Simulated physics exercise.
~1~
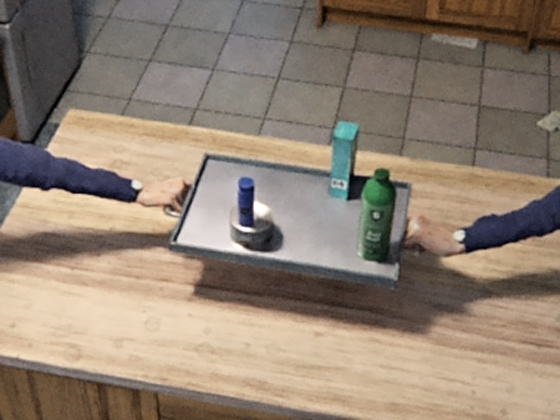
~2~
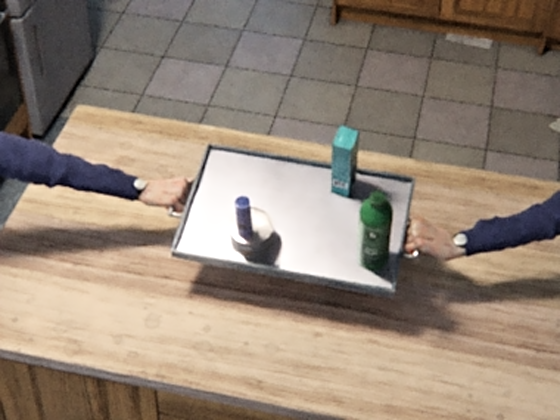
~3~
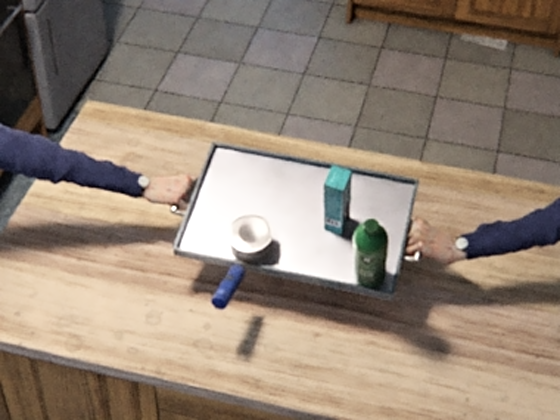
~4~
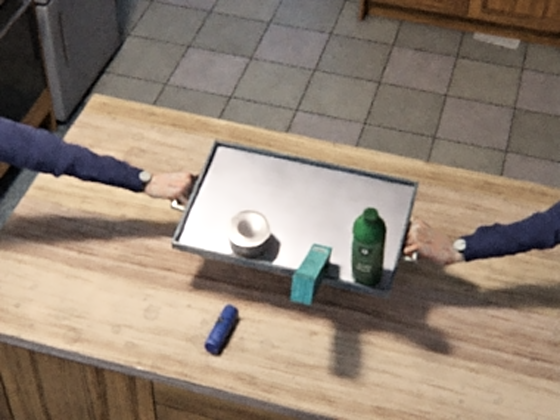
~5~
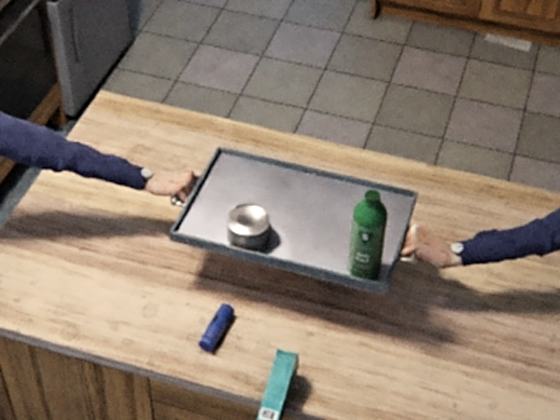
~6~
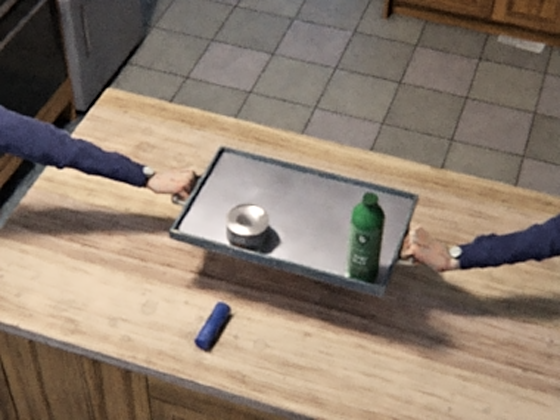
Two hands in dark blue sleeves hold a grey tray by its ends above a pale wooden table in a kitchen with a tiled floor, seen from above. On it stand a small blue shaker beside a grey tub on the left, a turquoise carton towards the back and a green bottle at the right. The hands tip the tray towards the near side, and the shaker falls over the near edge onto the table. The carton slides, topples and drops off too, then passes out of view. The tray levels with the tub and bottle still upright, while the shaker lies on the table.
